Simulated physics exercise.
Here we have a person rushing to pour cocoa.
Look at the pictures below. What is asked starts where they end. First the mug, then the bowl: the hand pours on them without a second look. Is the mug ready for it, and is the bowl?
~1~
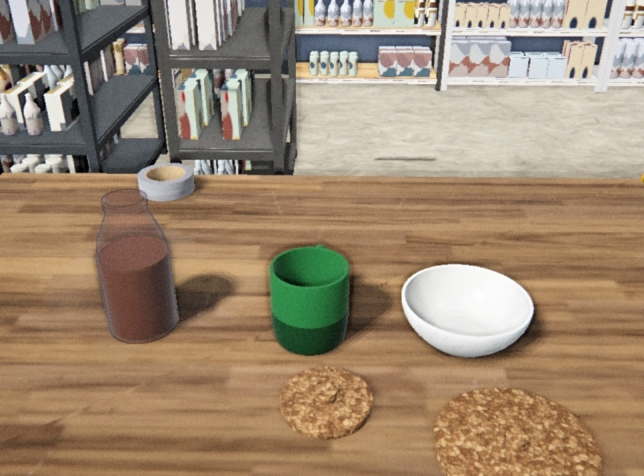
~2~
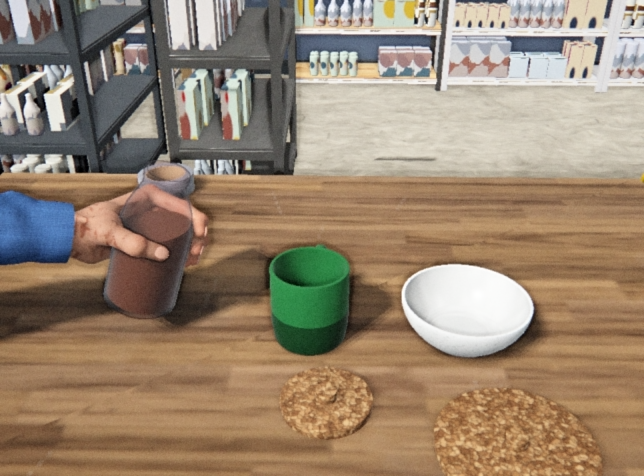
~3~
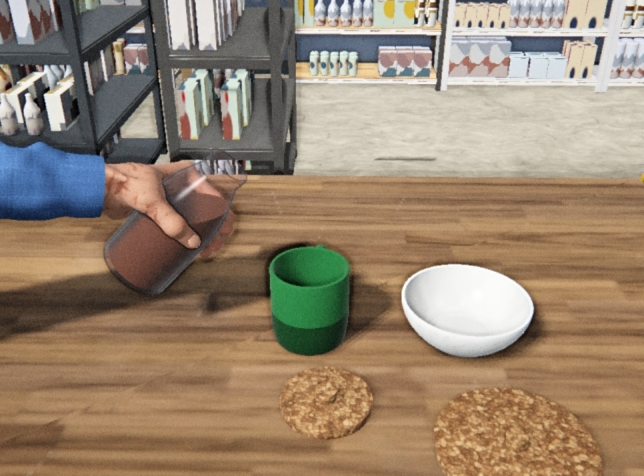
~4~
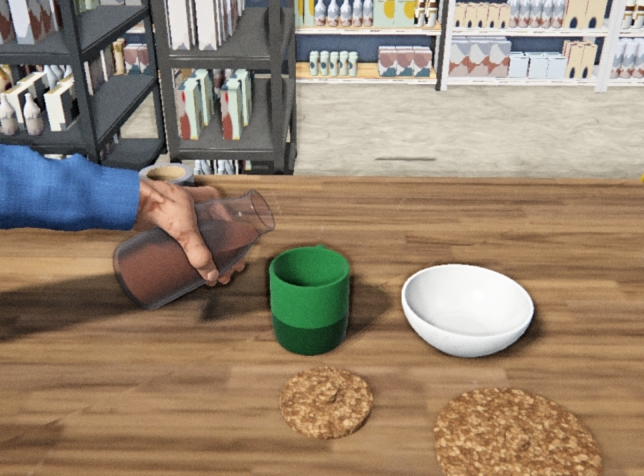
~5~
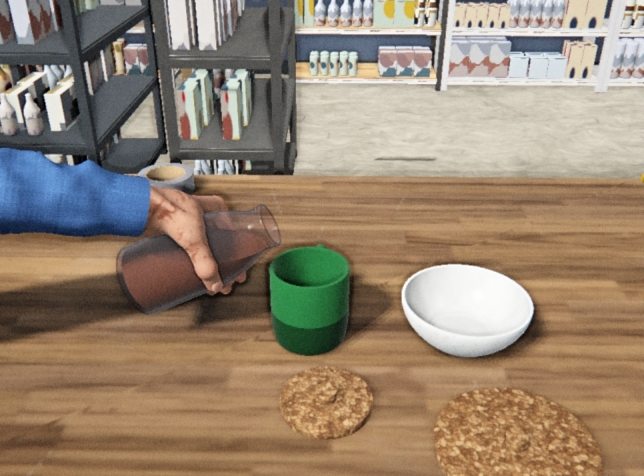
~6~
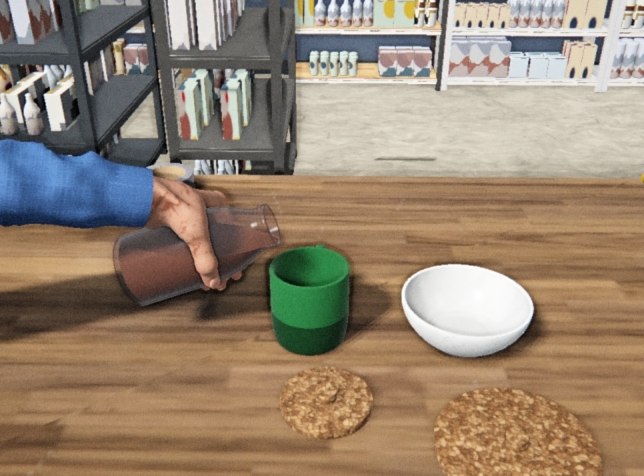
The mug gathers it. The bowl gathers it.
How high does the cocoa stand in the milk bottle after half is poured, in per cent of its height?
It sits at roughly 30 per cent of the height.
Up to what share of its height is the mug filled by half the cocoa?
Reading: Roughly 50 percent.
Soon after, the cocoa goes into the mug.
Later, the cocoa goes into the bowl.
In the end, the mug has its share inside; the bowl has its share inside.
